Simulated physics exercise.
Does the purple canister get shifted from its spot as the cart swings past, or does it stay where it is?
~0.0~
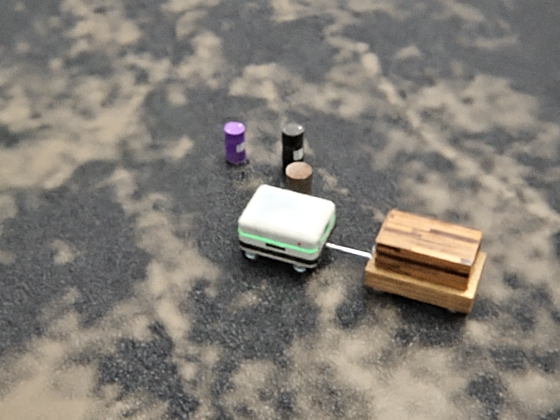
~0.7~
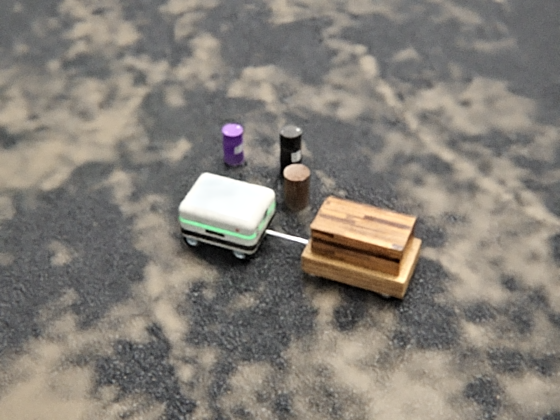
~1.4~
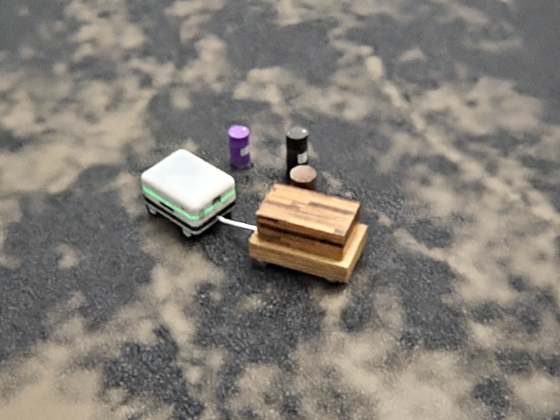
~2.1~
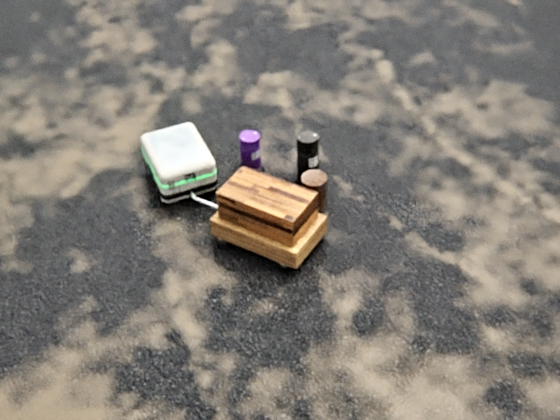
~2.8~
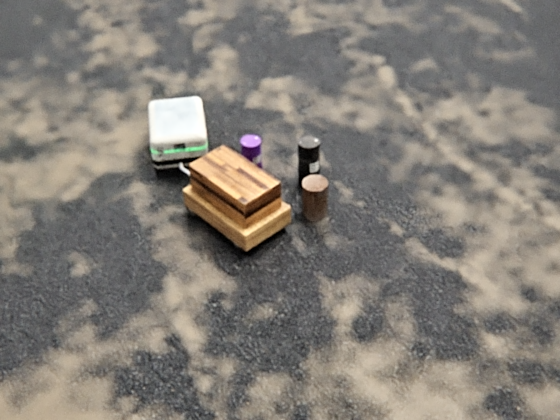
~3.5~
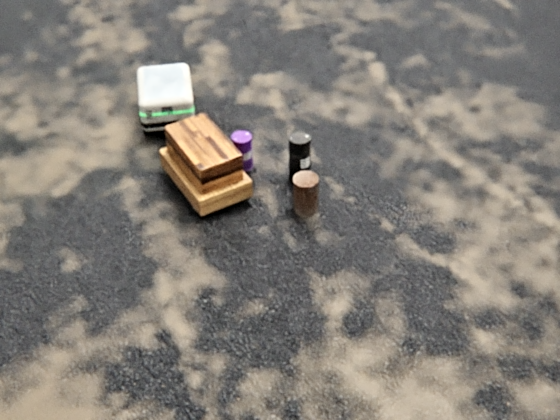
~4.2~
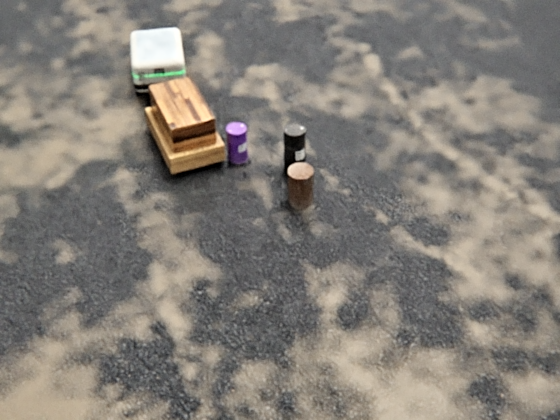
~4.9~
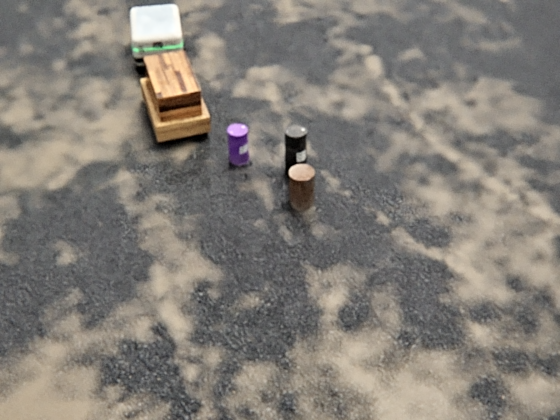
The purple canister stays where it is, still standing in its spot after the cart has gone by.
At the start, a small white tug with a green stripe stands hitched to a wooden cart on a mottled dark and tan floor, in front of a purple canister, a black canister and a brown pail. The tug pulls the cart to the left, passing before the three standing pieces. It then curves to the right, heading away from the viewer, and the cart swings around behind it, passing close to the purple canister and partly hiding it. The tug and cart straighten out and roll toward the upper left, while all three pieces remain standing where they were.
